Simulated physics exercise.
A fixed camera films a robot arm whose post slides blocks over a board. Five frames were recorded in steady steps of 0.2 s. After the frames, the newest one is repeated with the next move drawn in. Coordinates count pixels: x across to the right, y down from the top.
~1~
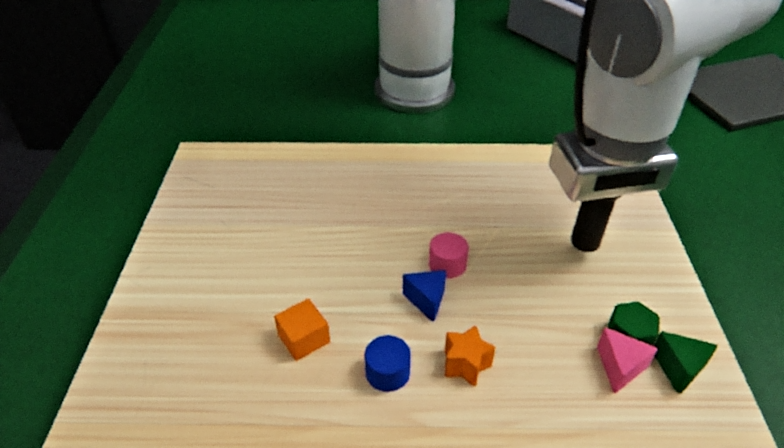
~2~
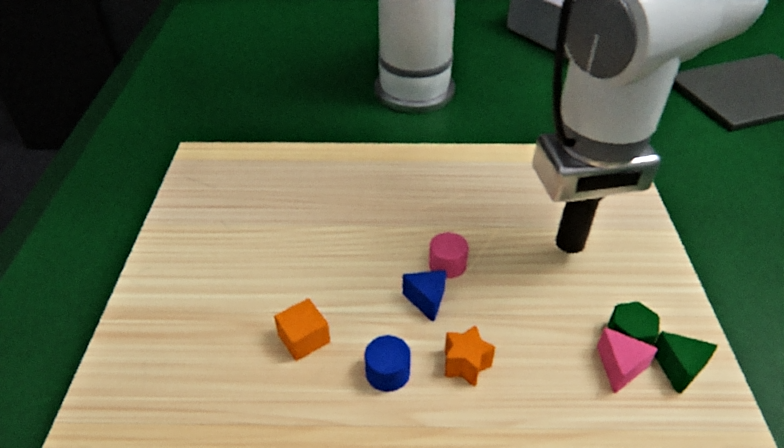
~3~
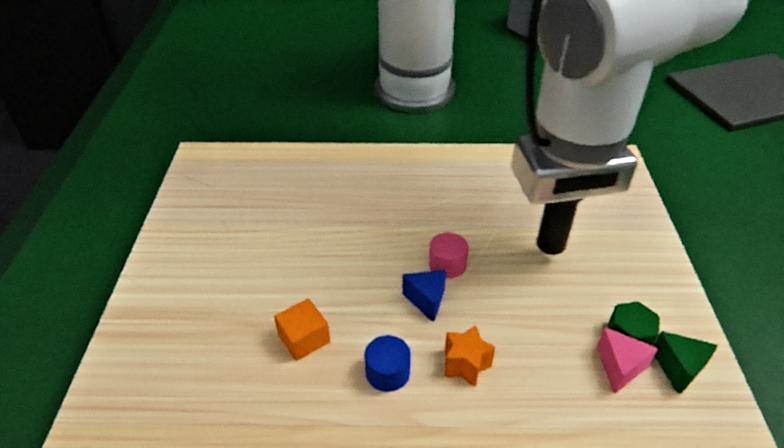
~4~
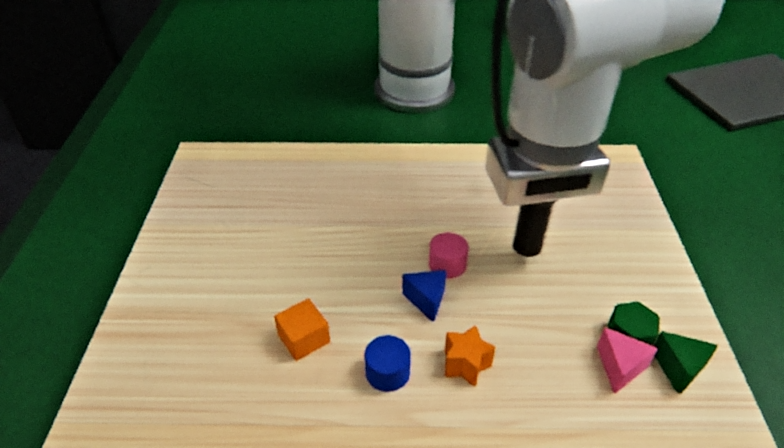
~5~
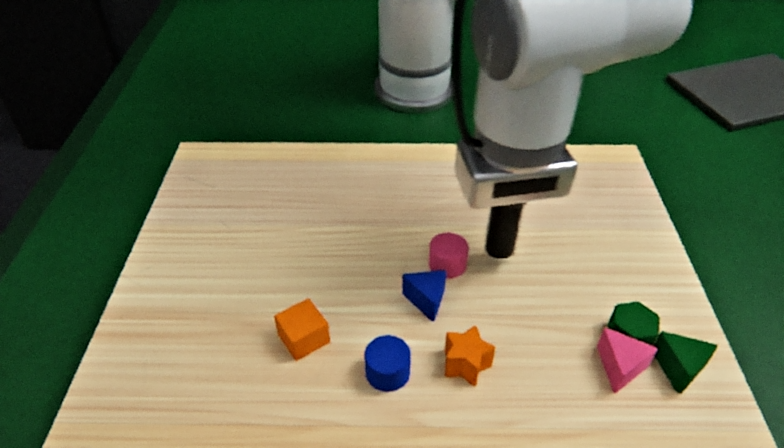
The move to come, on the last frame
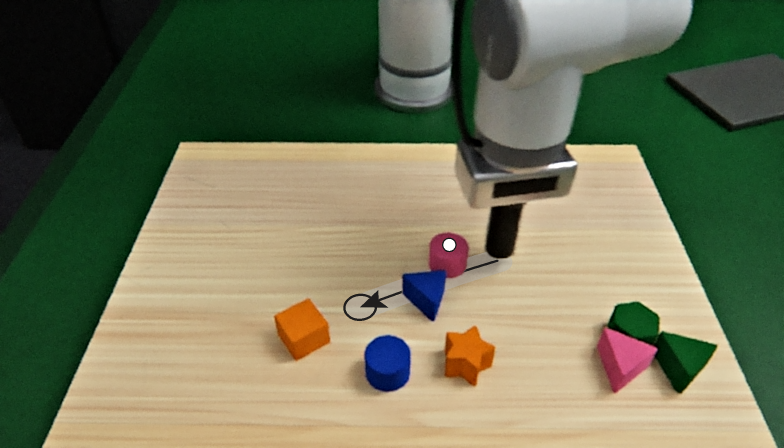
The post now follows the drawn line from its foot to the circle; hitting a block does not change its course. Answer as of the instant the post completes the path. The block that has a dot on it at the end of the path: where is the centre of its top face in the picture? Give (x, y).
Its top centre is at about (399, 245).
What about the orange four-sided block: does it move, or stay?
Answer: Unmoved.
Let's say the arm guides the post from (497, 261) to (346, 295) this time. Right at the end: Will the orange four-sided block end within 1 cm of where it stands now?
Short answer: Yes.
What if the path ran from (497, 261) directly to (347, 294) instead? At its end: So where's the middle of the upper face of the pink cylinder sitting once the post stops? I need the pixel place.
The point I'd pick in the picture is (373, 241).
The drawn path runs from (497, 261) to (360, 307); the dot is on the pink cylinder.
What follows on the original path. One third of the way, post at (453, 263); pink cylinder at (421, 246).
Two thirds of the way, post at (408, 278); blue triangular block at (421, 293); pink cylinder at (399, 245).
At the end, post at (359, 295); orange four-sided block not moved; blue triangular block at (420, 294), turned 15° anticlockwise; pink cylinder at (399, 245).
